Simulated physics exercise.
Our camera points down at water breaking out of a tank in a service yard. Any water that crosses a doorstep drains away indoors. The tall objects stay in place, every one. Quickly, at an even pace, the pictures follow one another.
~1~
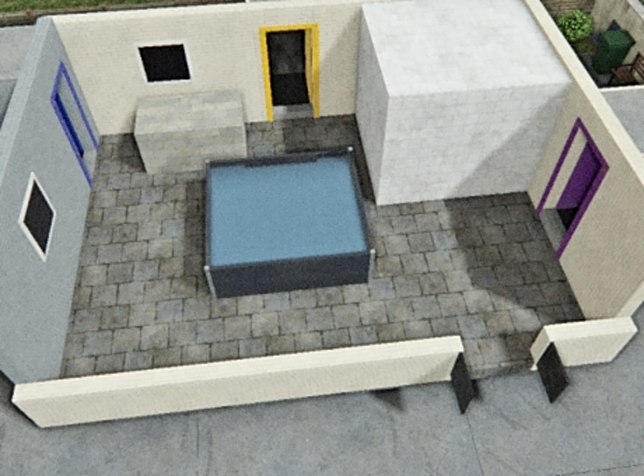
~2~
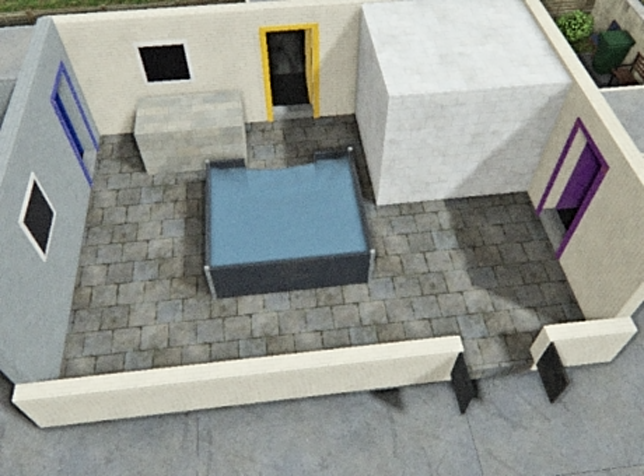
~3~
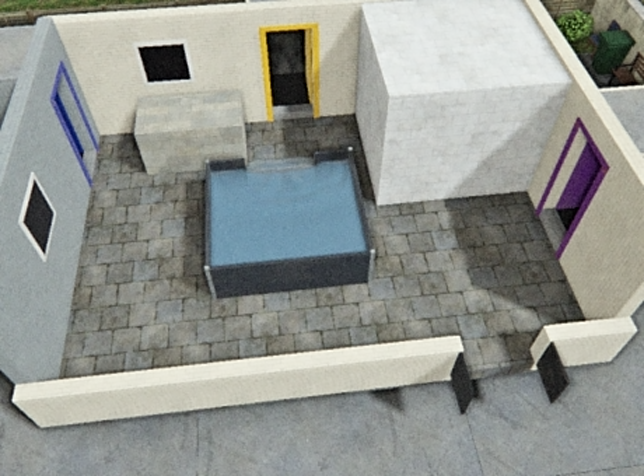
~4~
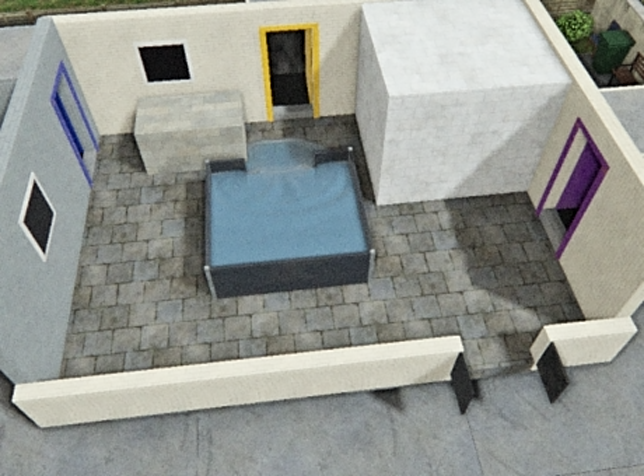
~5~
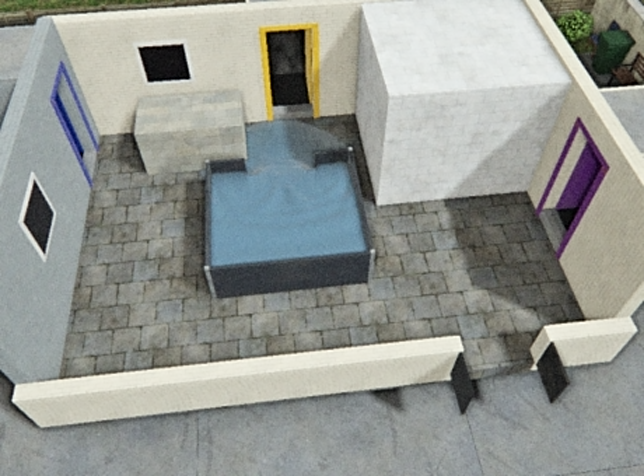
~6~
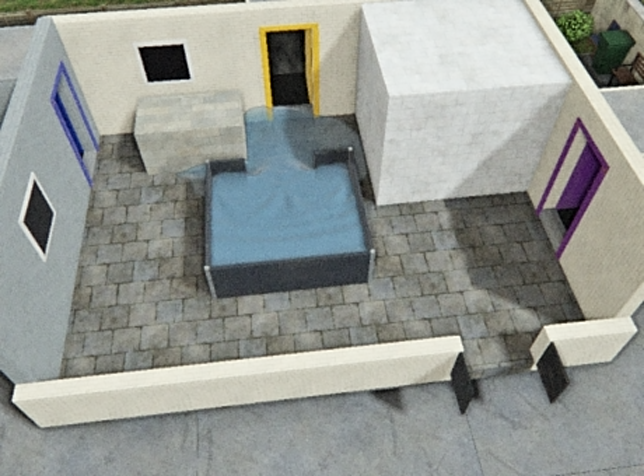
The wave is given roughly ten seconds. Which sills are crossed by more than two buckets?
The purple door sill is not crossed by that much. The blue door sill is crossed by more than that. The yellow door sill is crossed by more than that.
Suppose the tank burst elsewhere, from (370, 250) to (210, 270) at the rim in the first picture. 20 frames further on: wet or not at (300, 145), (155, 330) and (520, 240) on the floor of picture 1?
First unwetted, second soaked, third soaked.
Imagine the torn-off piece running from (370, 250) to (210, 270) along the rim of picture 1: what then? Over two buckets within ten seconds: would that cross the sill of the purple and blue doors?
So the purple door stays beneath it, and the blue door gets past the limit.
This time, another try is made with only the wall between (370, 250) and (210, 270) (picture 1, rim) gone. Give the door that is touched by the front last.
The door marked yellow, I'd guess.
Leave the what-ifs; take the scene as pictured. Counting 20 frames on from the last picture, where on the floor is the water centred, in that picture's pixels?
Roughly (275, 198) in the last picture.
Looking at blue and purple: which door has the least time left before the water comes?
From the pictures, my answer is the blue door.
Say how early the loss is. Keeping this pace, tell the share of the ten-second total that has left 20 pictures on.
Approximately 45 %.
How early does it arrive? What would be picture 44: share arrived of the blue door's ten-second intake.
Share at that point: Roughly 70 %.
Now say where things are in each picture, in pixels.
The tank at (285, 207) is whole and still, in the first picture.
The front is at a hidden place, out from the gap on the tank's far side, in the second picture.
The front is at a hidden place, out from the gap on the tank's far side, in the third picture.
The front is at (262, 142), out from the gap on the tank's far side, in the fourth picture.
The front is at (261, 123), out from the gap on the tank's far side, in the fifth picture.
The front is at (326, 117), out from the gap on the tank's far side, in the sixth picture.
A moment on, water covers 20 % of the floor; the purple door not reached, the blue door not reached, the yellow door far over two buckets in.
Next, water covers 30 % of the floor; the purple door not reached, the blue door wet at the sill, nothing in, the yellow door far over two buckets in.
Then, water covers 45 % of the floor; the purple door not reached, the blue door under two buckets in, the yellow door far over two buckets in.
Later, water covers 75 % of the floor; the purple door not reached, the blue door over two buckets in, the yellow door far over two buckets in.
In the end, water covers 90 % of the floor; the purple door wet at the sill, nothing in, the blue door over two buckets in, the yellow door far over two buckets in.
